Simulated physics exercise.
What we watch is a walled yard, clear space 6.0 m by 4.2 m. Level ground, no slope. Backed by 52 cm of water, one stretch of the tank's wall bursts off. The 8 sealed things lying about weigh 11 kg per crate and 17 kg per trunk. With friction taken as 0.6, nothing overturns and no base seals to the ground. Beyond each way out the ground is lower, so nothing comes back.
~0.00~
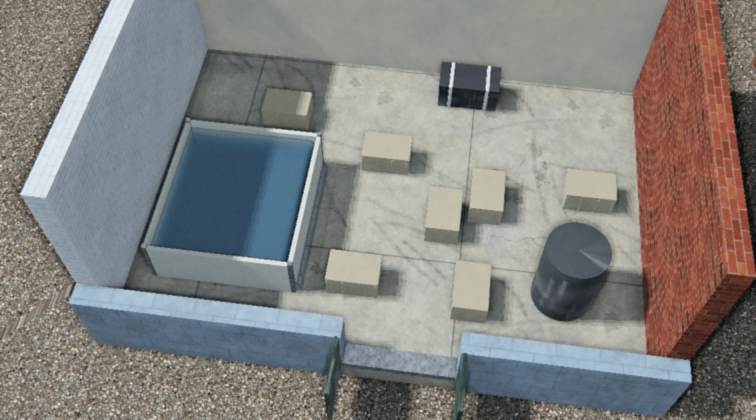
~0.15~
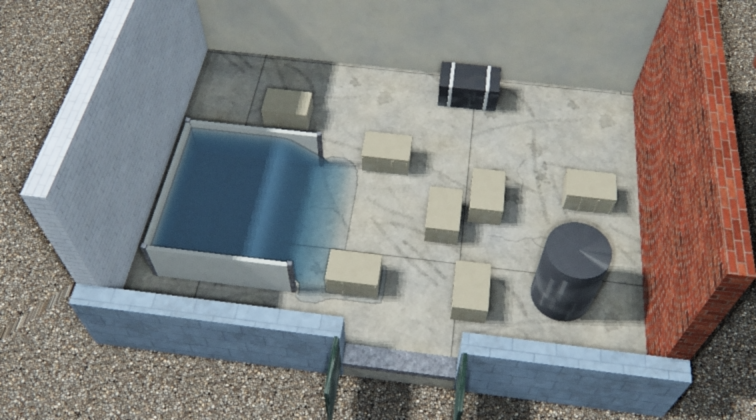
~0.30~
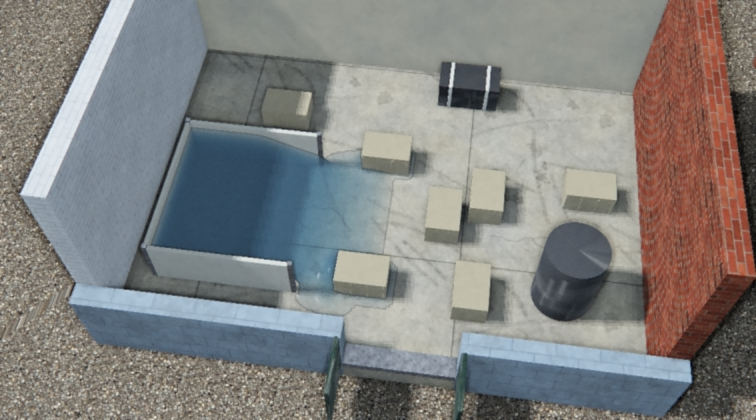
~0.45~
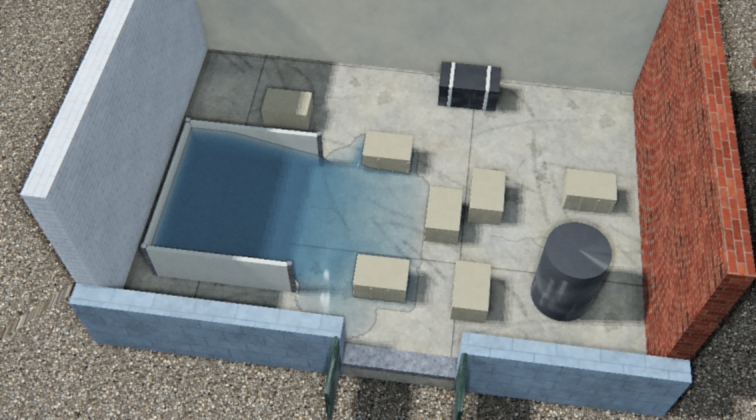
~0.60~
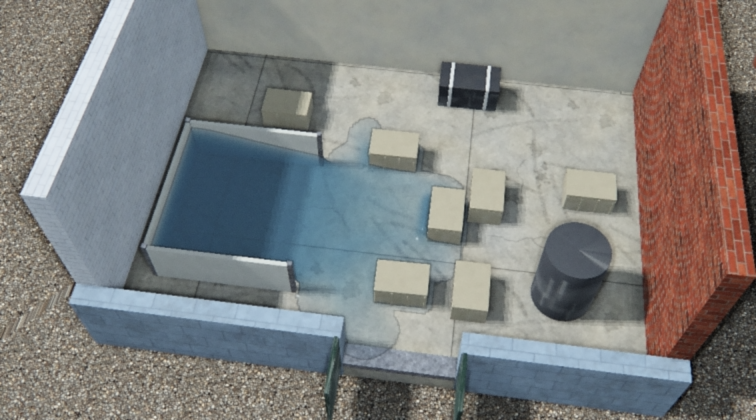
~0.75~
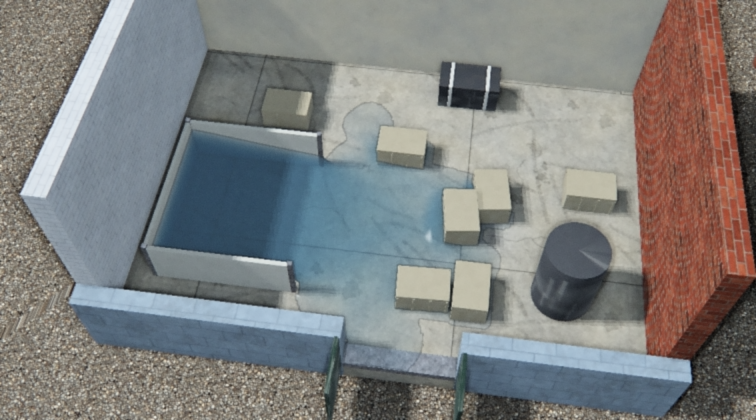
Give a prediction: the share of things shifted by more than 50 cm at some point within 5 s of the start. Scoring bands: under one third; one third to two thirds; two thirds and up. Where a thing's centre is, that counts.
Two thirds or higher.
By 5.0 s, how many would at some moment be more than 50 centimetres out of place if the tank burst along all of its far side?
The answer then is 5.
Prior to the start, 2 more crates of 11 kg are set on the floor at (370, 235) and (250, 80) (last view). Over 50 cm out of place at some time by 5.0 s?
Result in order: Exceeded; not exceeded.
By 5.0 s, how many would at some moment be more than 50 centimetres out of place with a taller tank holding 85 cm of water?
In that case 8 of them.
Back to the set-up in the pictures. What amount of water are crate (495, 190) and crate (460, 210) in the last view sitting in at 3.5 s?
Roughly 13 and 17 cm.
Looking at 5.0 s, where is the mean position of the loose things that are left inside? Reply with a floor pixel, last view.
Centre of the remaining things: Roughly (485, 172).
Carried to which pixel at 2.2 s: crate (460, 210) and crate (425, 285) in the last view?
They should sit about (620, 232) and (507, 325) in the last view.
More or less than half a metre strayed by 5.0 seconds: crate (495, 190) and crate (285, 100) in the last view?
Taking them in order: Exceeding it and falling below it.
After 1.1 s 4 of 8 are over 50 cm from their spots; 0 afloat.
After 2.2 s 5 of 8 are over 50 cm from their spots; 5 afloat.
After 3.5 s 6 of 8 are over 50 cm from their spots; 6 afloat.
After 5.0 s 7 of 8 are over 50 cm from their spots, and 7 have been at some point; 7 afloat.
